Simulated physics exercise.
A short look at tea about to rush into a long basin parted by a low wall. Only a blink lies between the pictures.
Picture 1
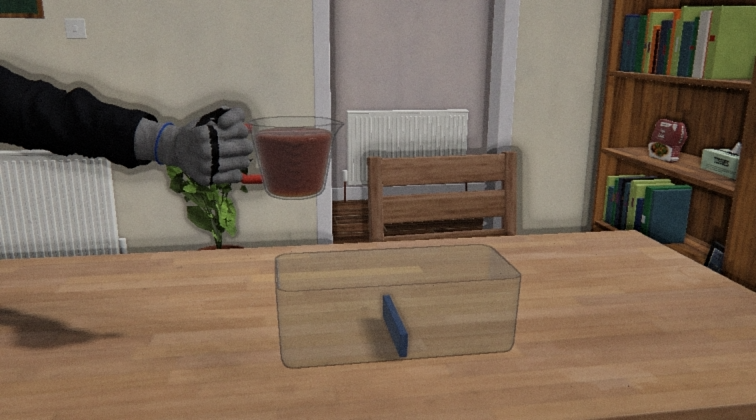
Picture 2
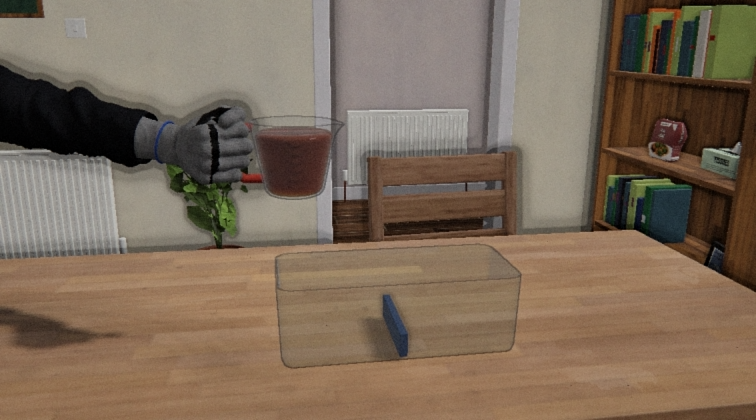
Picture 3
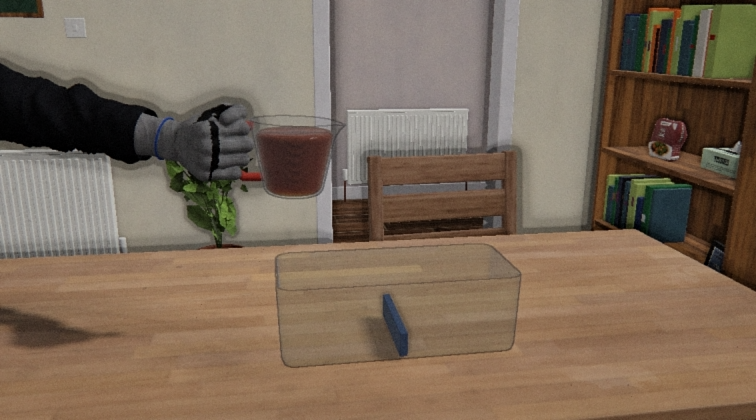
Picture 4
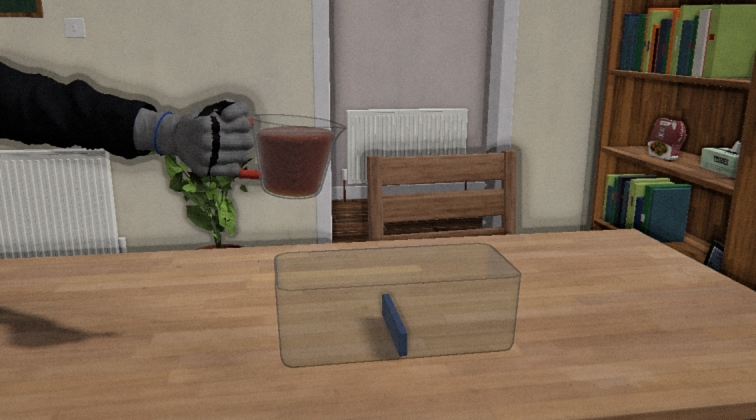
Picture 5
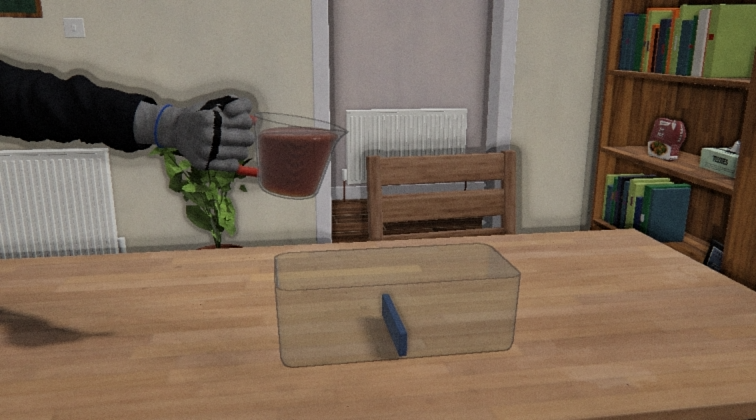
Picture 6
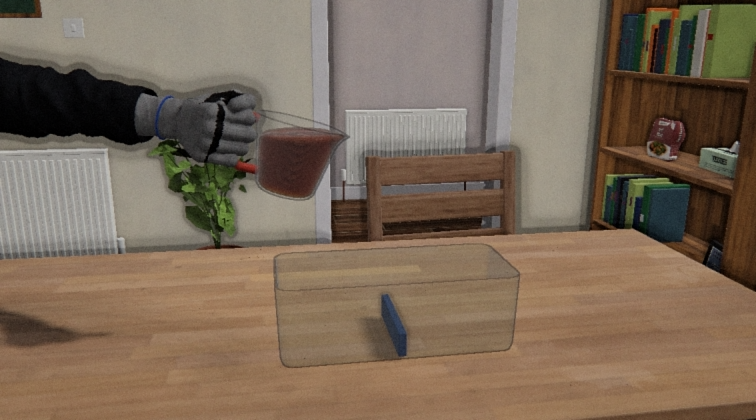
We see a gloved hand hold a clear jug of reddish-brown liquid above and behind a transparent basin with a low blue divider on a wooden table; the hand keeps the jug nearly still, then tilts it slightly to the right.
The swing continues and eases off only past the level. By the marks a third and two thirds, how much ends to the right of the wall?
The share right of the wall is from a third to two thirds.
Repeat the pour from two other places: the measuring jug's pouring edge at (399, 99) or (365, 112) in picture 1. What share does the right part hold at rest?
The first gives 90 %, the second 80 %.
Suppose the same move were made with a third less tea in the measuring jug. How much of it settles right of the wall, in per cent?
About 30 per cent.
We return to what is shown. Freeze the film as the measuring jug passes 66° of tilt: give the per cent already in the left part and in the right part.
Some 5 per cent left and 10 right.
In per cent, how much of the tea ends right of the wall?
Roughly 55 in a hundred.
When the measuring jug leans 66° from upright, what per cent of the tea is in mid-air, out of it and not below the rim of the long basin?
Some 25 per cent.
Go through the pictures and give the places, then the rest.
In the first picture, tilt 0°; pouring edge (345, 122); surface from (253, 133) to (333, 131); the long basin's rim runs from (276, 273) to (505, 261); the wall's top is at (394, 314).
In the second picture, tilt 1°; pouring edge (345, 123); surface from (254, 132) to (333, 132).
In the third picture, tilt 2°; pouring edge (346, 124); surface from (254, 132) to (334, 132).
In the fourth picture, tilt 6°; pouring edge (347, 126); surface from (255, 132) to (336, 132).
In the fifth picture, tilt 10°; pouring edge (349, 130); surface from (257, 133) to (339, 132).
In the sixth picture, tilt 15°; pouring edge (350, 136); surface from (258, 134) to (344, 134).
A moment on, the measuring jug is tipped part way and 61 per cent is still to pour, 3 is left of the wall and 12 right of it.
Next, the measuring jug is tipped on its side and 8 per cent is still to pour, 25 is left of the wall and 54 right of it.
Then the measuring jug is tipped right over and 0 per cent is still to pour, 42 is left of the wall and 57 right of it.
Later the measuring jug is tipped right over and 0 per cent is still to pour, 42 is left of the wall and 57 right of it.
Finally, 42 per cent lies left of the wall, 57 right of it and 1 outside.
